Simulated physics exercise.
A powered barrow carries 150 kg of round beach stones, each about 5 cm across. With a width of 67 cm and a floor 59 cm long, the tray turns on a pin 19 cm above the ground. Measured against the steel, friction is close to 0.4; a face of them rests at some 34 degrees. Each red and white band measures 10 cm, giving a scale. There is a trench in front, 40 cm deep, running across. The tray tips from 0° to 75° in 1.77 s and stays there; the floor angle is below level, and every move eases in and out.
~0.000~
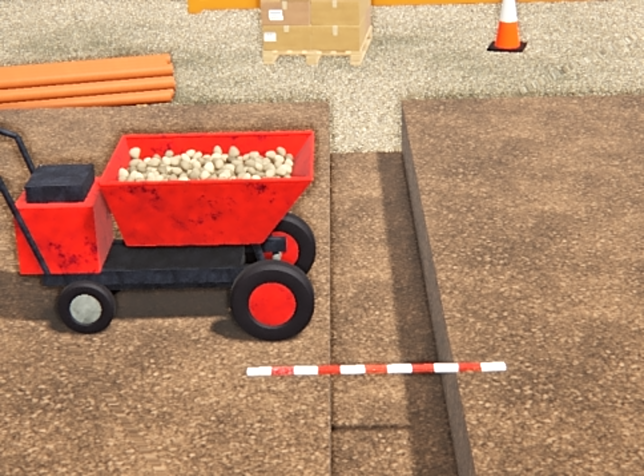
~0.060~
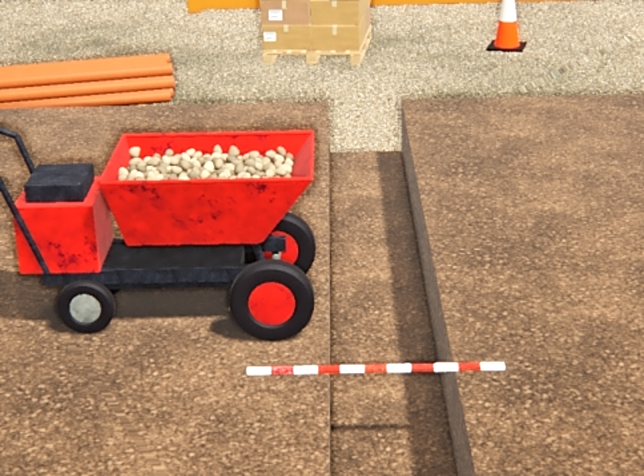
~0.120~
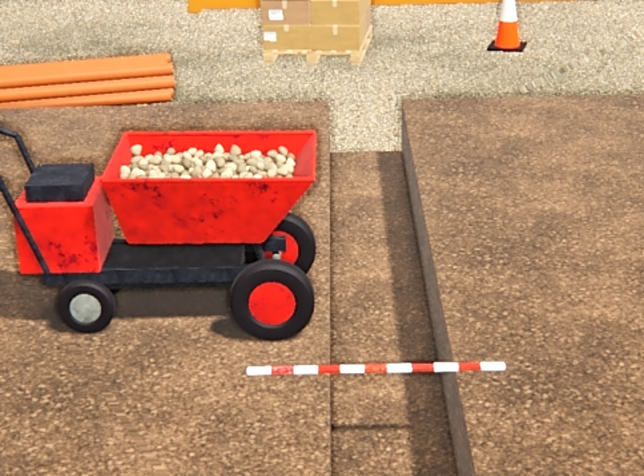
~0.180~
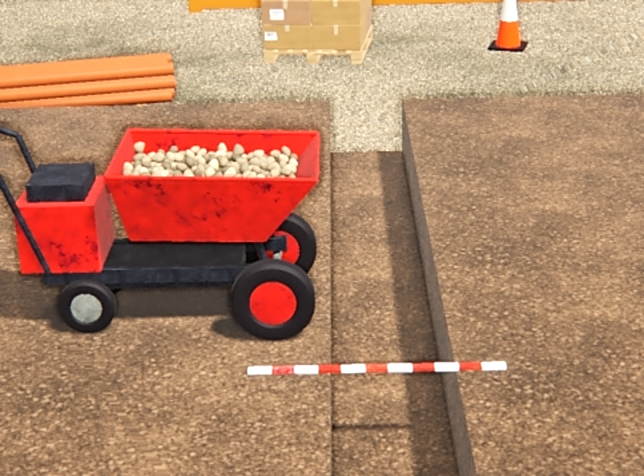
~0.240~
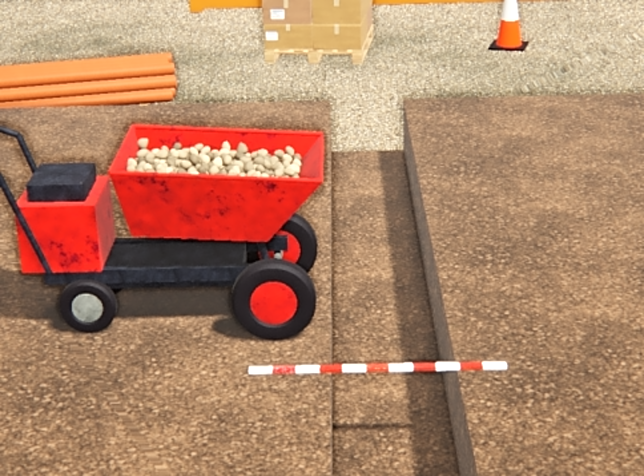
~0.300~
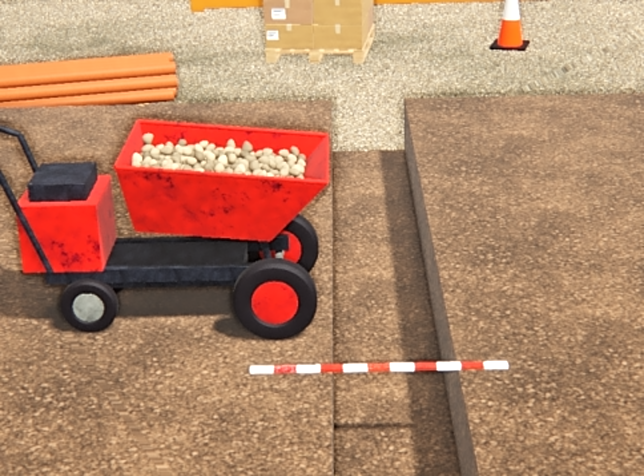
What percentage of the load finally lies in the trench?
About 50 per cent.
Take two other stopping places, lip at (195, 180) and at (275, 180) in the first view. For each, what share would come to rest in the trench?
95 and 95 %.
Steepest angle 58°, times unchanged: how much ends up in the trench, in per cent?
Roughly 45% would end there.
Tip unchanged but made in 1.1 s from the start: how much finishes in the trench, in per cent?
Estimate: About 45 %.
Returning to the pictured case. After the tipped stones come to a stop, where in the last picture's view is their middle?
I'd point to around (449, 302).
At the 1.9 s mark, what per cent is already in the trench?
By that moment, roughly 25 per cent of the load.
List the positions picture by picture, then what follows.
In the first picture, lip at (311, 180), floor tilted 0°, highest stones at (194, 162).
In the second picture, lip at (311, 180), floor tilted 0°, highest stones at (185, 163); the stones move at 0.1 m/s on average.
In the third picture, lip at (313, 180), floor tilted 1°, highest stones at (186, 161); the stones move at 0.1 m/s on average.
In the fourth picture, lip at (317, 181), floor tilted 2°, highest stones at (179, 160); the stones move at 0.2 m/s on average.
In the fifth picture, the tray is at 4°, its lip at (322, 181); the top of the load is at (171, 157); the stones move at 0.3 m/s on average.
In the sixth picture, the tray is at 6°, its lip at (327, 183); the top of the load is at (176, 154); the stones move at 0.3 m/s on average.
After 1.3 s the floor is at 63°; 98 % in the tray, 2 % in the trench; the foremost stones are at (440, 286).
After 1.9 s the floor is at 75°; 28 % in the tray, 27 % in the trench, 44 % past the trench; the foremost stones are at (588, 303).
After 2.2 s the floor is at 75°; 8 % in the tray, 41 % in the trench, 52 % past the trench; the foremost stones are past the picture's edge.
After 4.2 s the floor is at 75°; 0 % in the tray, 50 % in the trench, 50 % past the trench; the foremost stones are past the picture's edge.
